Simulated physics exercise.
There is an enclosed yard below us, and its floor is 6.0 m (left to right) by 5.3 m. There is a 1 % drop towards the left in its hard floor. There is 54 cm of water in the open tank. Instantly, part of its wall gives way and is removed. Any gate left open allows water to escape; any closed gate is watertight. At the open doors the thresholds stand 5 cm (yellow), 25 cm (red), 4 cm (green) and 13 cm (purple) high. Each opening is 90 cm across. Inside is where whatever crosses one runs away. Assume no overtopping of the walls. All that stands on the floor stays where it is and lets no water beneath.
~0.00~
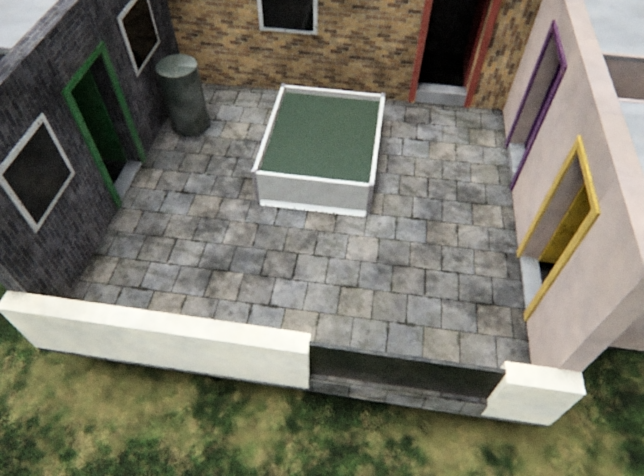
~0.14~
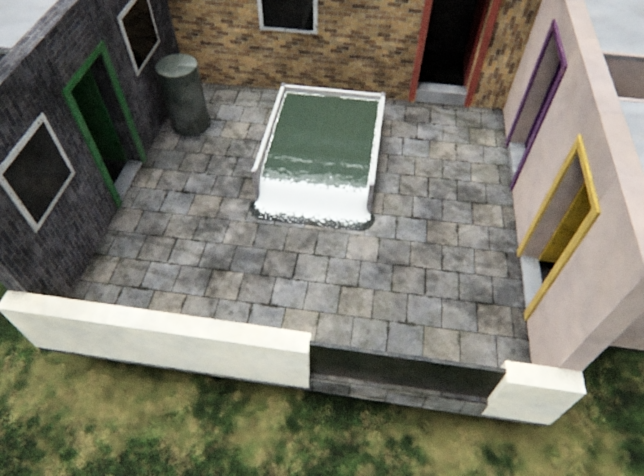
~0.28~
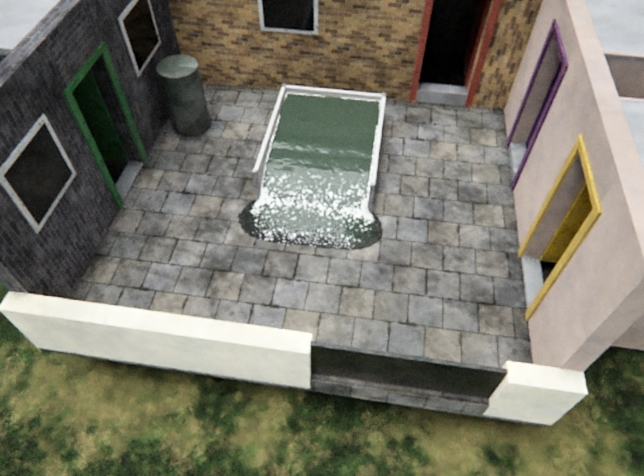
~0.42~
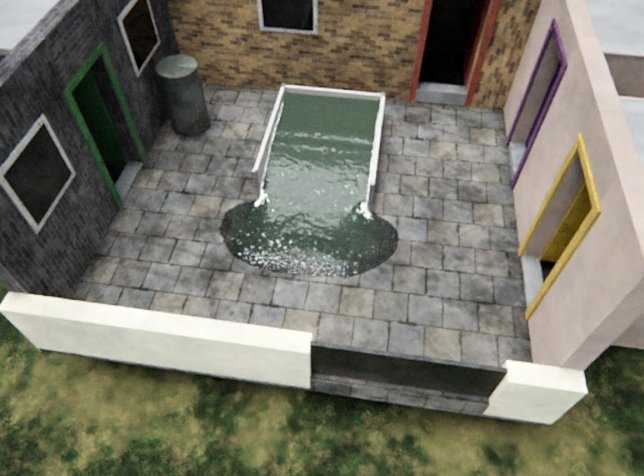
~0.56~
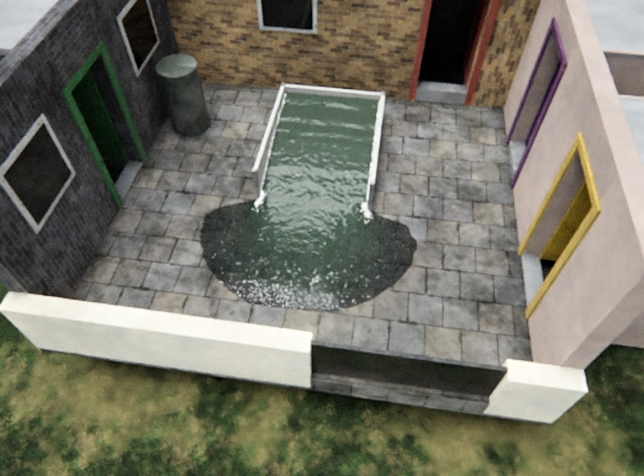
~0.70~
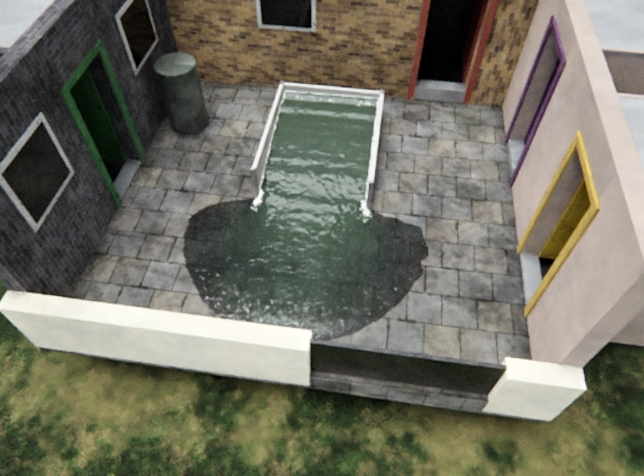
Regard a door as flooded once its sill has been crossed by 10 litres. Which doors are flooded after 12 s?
Result: At the yellow door the water let in will surpass the limit. At the red door the water let in will remain short of the limit. At the green door the water let in will surpass the limit. At the purple door the water let in will remain short of the limit.
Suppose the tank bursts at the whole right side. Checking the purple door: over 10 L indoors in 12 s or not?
Relative to that limit, purple ends up on the high side.
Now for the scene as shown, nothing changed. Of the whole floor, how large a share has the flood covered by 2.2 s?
Around 40 per cent.
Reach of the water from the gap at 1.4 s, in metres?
I'd say around 3.2 m from the gap.
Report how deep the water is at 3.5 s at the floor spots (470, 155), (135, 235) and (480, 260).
0, 7 and 4 cm, respectively.
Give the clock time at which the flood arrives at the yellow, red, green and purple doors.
Yellow: 2.8 s; red: 5.0 s; green: 3.2 s; purple: 3.8 s.
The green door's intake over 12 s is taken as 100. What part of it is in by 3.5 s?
Roughly 0 percent is in by then.
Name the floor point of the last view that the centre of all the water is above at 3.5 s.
Close to (291, 262) in the last picture.
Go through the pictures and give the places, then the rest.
In the first frame, the open tank at (323, 135) is whole and still, 54 cm deep.
In the second frame, water pours out at (313, 196) and has run 0.9 m, to (255, 204); typically 7 cm deep outside, 54 cm at the open tank's back.
In the third frame, the front is at (374, 237), 1.1 m from the gap at (314, 199); 1.1 m2 of floor is under water; 54 cm left at the back of the open tank.
In the fourth frame, the front is at (375, 260), 1.4 m from the gap at (314, 199); 2.3 m2 of floor is under water; 54 cm left at the back of the open tank.
In the fifth frame, the front is at (254, 296), 1.8 m from the gap at (314, 199); 3.8 m2 of floor is under water; 53 cm left at the back of the open tank.
In the sixth frame, water pours out at (312, 198) and has run 2.2 m, to a hidden place; typically 5 cm deep outside, 47 cm at the open tank's back.
After 1.4 s water covers 30 % of the floor and is deepest (29 cm) near (276, 353); yellow door not reached, red door not reached, green door not reached, purple door not reached.
After 2.2 s water covers 40 % of the floor and is deepest (36 cm) near (57, 324); yellow door not reached, red door not reached, green door not reached, purple door not reached.
After 3.5 s water covers 50 % of the floor and is deepest (27 cm) near (57, 324); yellow door 10 cm at the sill, 2 L in, red door not reached, green door 5 cm at the sill, 0 L in, purple door not reached.
After 7.0 s water covers 95 % of the floor and is deepest (14 cm) near (178, 134); yellow door 5 cm at the sill, 28 L in, red door 8 cm at the sill, 0 L in, green door 6 cm at the sill, 11 L in, purple door 3 cm at the sill, 0 L in.
After 12.0 s water covers 95 % of the floor and is deepest (14 cm) near (172, 106); yellow door 1 cm at the sill, 28 L in, red door 7 cm at the sill, 0 L in, green door 10 cm at the sill, 47 L in, purple door 5 cm at the sill, 0 L in.
